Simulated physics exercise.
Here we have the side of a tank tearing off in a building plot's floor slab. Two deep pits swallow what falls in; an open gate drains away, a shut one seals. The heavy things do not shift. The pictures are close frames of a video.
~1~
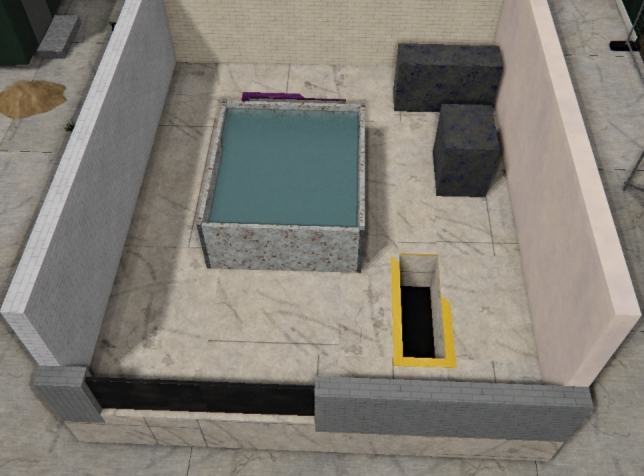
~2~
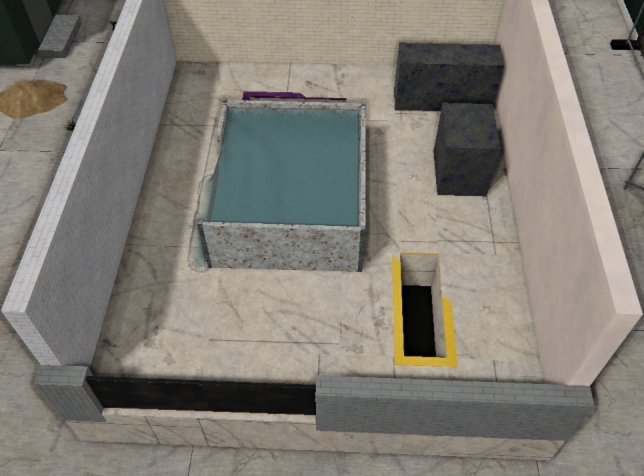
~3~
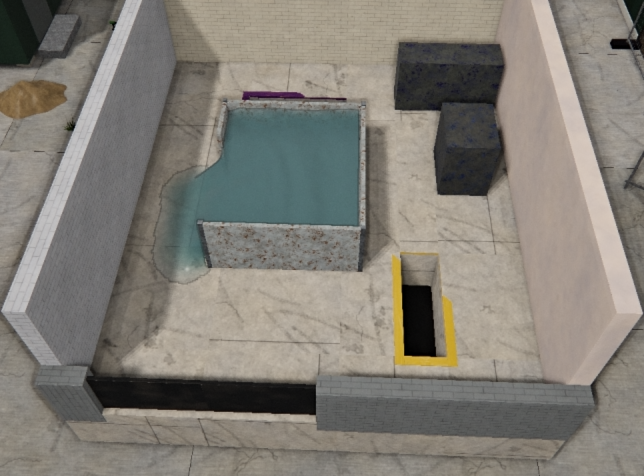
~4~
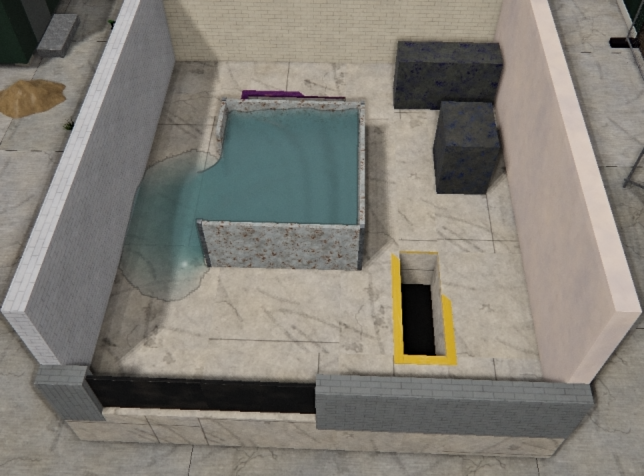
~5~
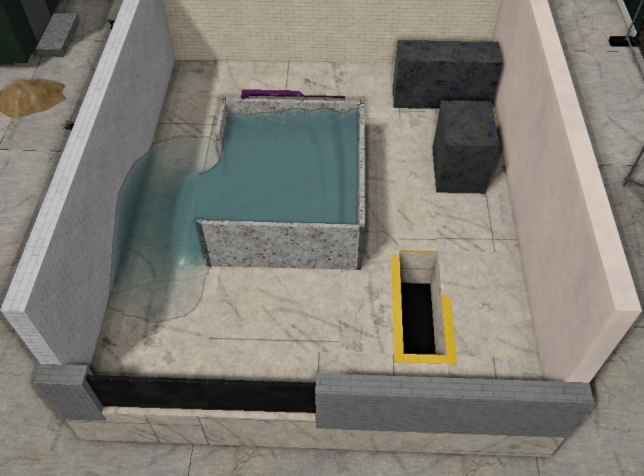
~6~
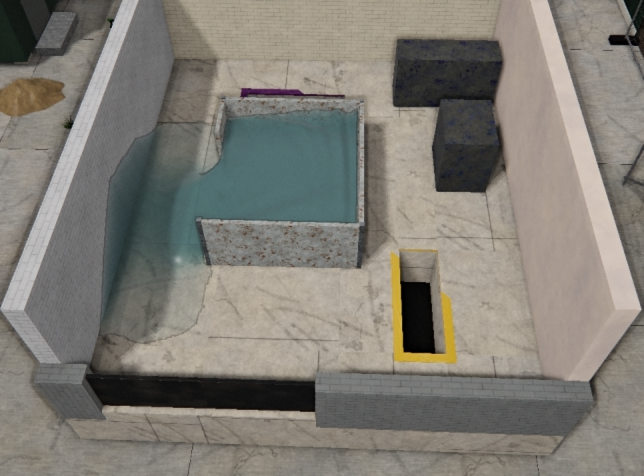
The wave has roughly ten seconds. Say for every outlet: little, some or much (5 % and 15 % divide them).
The gate takes under 5 %; the purple pit takes over 15 %; the yellow pit takes over 15 %.
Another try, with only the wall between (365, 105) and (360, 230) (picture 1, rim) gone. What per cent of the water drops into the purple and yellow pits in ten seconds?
Per cent: Purple 12, yellow 45.
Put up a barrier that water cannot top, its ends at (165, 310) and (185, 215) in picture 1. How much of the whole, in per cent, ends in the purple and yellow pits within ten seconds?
Parts in a hundred: Purple 15, yellow 20.
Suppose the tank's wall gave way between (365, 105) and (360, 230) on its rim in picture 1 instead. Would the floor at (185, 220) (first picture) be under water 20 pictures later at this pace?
Answer: No water.
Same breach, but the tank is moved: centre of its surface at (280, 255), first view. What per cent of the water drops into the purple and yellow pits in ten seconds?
Roughly, in per cent: Purple 30, yellow 8.
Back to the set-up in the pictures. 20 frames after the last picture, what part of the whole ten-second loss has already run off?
I make it 15 per cent.
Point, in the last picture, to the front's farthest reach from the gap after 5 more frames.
I would point to (175, 61).
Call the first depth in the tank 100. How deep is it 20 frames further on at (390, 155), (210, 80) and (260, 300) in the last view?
Roughly 0, 25 and 4 per cent, in turn.
A moment on, water covers 25 % of the floor; the gate 0 %, the purple pit 0 %, the yellow pit 0 %.
Next, water covers 45 % of the floor; the gate 0 %, the purple pit 1 %, the yellow pit 0 %.
Then, water covers 70 % of the floor; the gate 0 %, the purple pit 4 %, the yellow pit 4 %.
Later, water covers 90 % of the floor; the gate 0 %, the purple pit 12 %, the yellow pit 17 %.
In the end, water covers 100 % of the floor; the gate 0 %, the purple pit 21 %, the yellow pit 30 %.
